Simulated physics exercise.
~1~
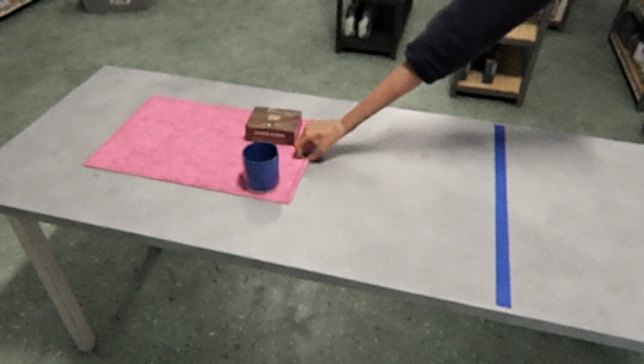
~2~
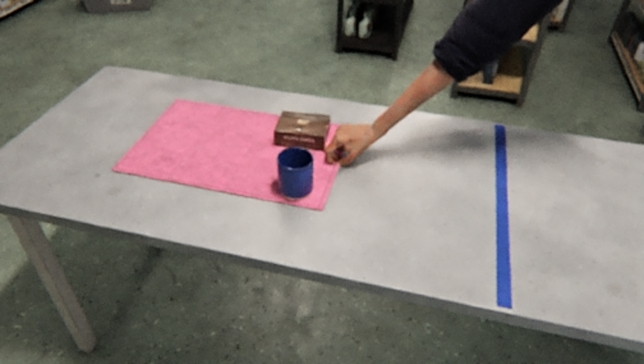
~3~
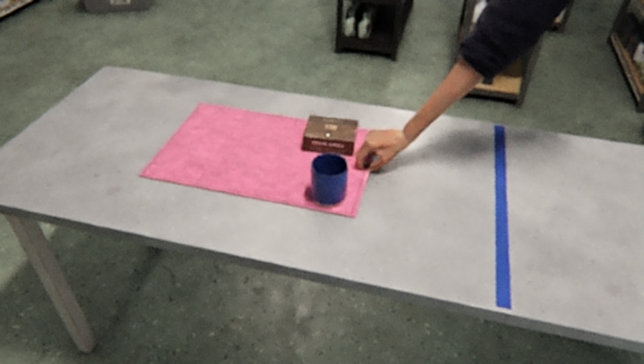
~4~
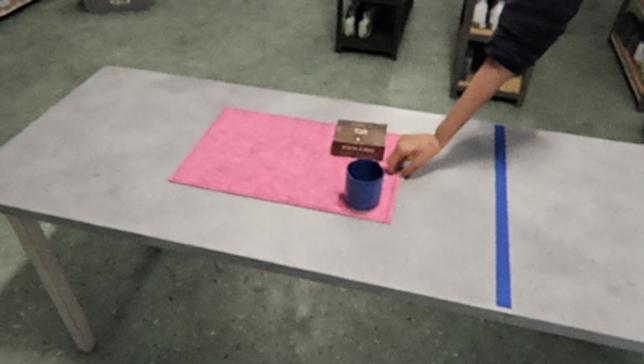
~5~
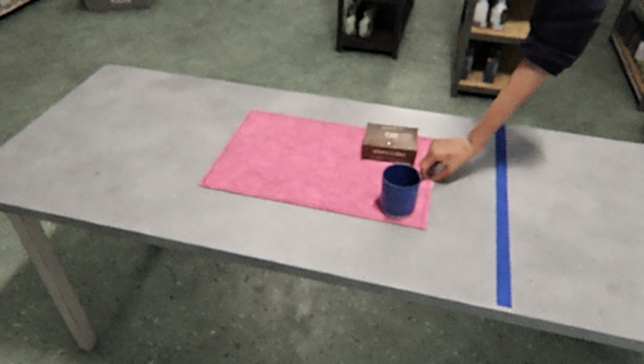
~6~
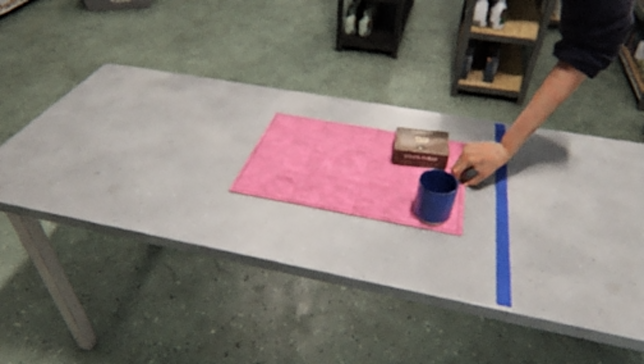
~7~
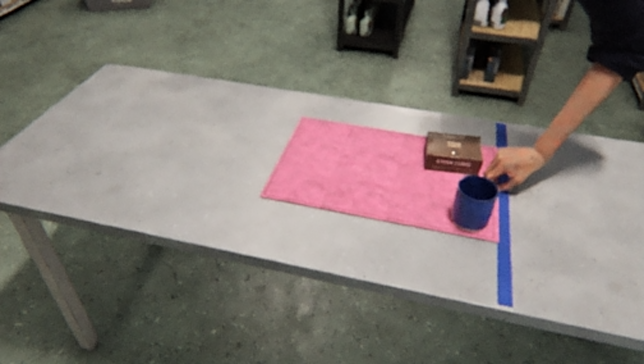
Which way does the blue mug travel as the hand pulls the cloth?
The blue mug moves to the right, riding along on the pink cloth.
